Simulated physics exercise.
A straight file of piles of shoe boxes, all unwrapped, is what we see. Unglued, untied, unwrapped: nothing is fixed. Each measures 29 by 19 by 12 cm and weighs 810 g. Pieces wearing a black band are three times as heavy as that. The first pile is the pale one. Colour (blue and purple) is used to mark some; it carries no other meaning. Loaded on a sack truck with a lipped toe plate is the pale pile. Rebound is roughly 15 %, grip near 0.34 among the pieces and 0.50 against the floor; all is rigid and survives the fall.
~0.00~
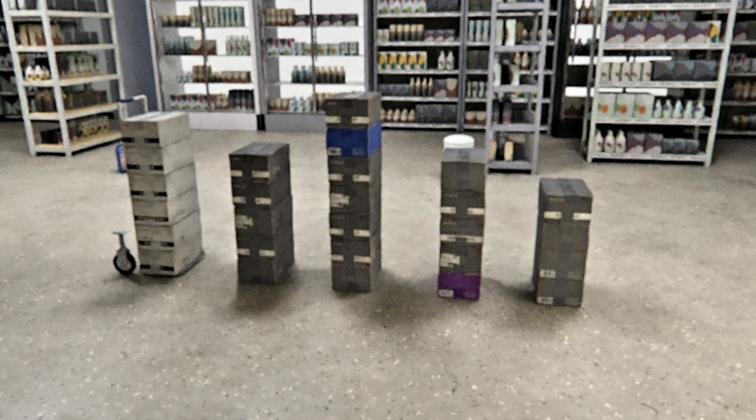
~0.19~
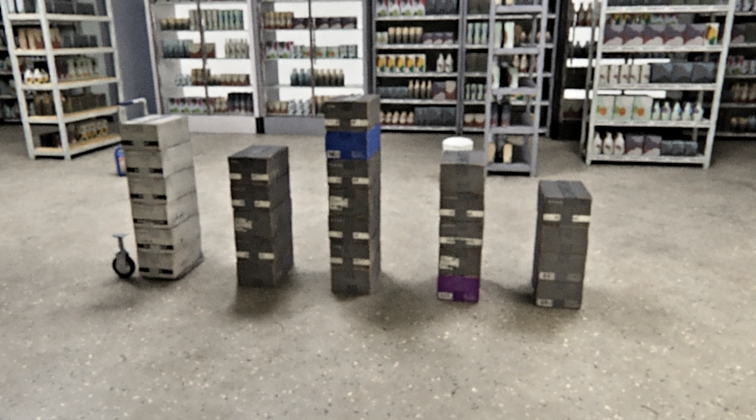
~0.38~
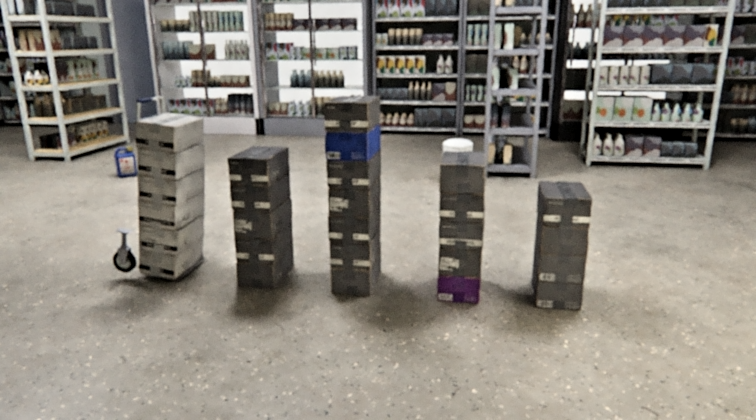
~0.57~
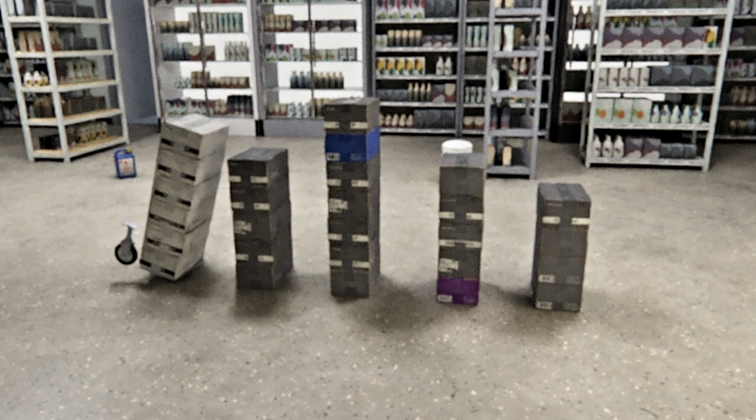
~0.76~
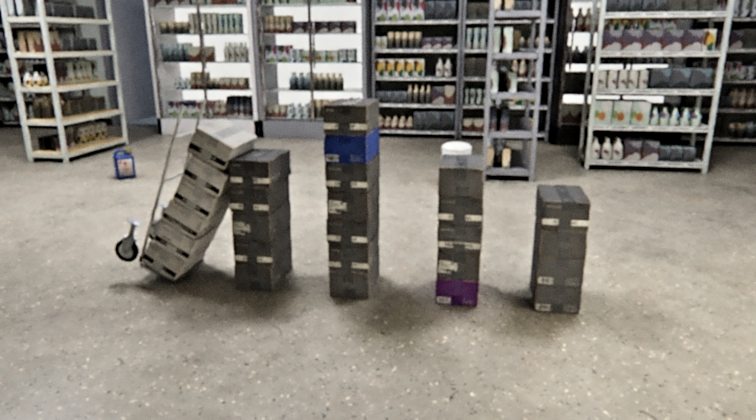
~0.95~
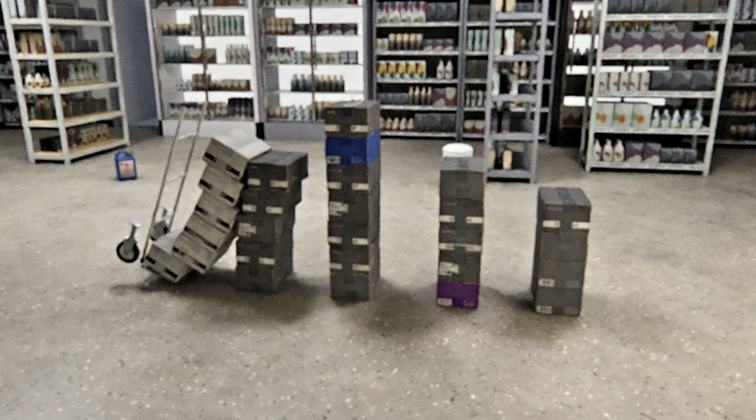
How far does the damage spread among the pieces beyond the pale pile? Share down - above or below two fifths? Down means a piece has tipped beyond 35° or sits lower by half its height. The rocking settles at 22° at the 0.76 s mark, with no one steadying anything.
Above.
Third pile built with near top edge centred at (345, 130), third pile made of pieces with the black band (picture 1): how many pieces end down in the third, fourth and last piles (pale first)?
Result: Third pile 0, fourth pile 0, last pile 0.
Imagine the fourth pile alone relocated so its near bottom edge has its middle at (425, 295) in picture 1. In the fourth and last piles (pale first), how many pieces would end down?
The fourth pile would have 5 down and the last pile 3.
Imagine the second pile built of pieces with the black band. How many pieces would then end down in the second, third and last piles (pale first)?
In that case the second pile has 0 down, the third 0, the last 0.
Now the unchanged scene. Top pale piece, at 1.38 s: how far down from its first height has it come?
I'd put it at close to 20 cm below where it started.
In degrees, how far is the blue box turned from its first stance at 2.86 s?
Some 40°.
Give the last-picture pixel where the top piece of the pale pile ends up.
Somewhere about (303, 218).
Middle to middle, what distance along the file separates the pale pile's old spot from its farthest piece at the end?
Roughly 70 centimetres.
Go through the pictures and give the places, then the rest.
In the first frame (each place is the centre of the face we see best), truck frame 0° forward; blue box (347, 143); purple box (459, 286); the others all in place.
The second frame shows truck frame 0° forward; blue box (346, 146).
The third frame shows truck frame 7° forward, top of the pale pile leaning 7°; blue box (346, 147); the others all in place.
The fourth frame shows truck frame (162, 137) 17° forward, top of the pale pile leaning 17°; blue box (345, 148); the others all in place.
The fifth frame shows truck frame (174, 138) 22° forward, top of the pale pile leaning 28°; blue box (345, 150); one has shifted.
The sixth frame shows truck frame (175, 140) 22° forward, top of the pale pile leaning 29°; blue box (346, 151); purple box (458, 295); 3 have shifted.
By 1.38 s, 6 of the pale pile down; none of the 21 other boxes down, 10 disturbed; blue box moved 47 mm.
By 2.10 s, 5 of the pale pile down; 8 of the 21 other boxes down; blue box tilted 28°, 9 cm lower; purple box tilted 7°.
By 2.86 s, 5 of the pale pile down; 18 of the 21 other boxes down; blue box tilted 44°, 32 cm lower; purple box moved 49 mm.
When it is over (4.4 s), 5 of the pale pile down; 18 of the 21 other boxes down; blue box tilted 45°, 33 cm lower; purple box moved 49 mm. That is 86 per cent. In pixels of the last frame, middles, blue box near (510, 223), purple box near (470, 283).
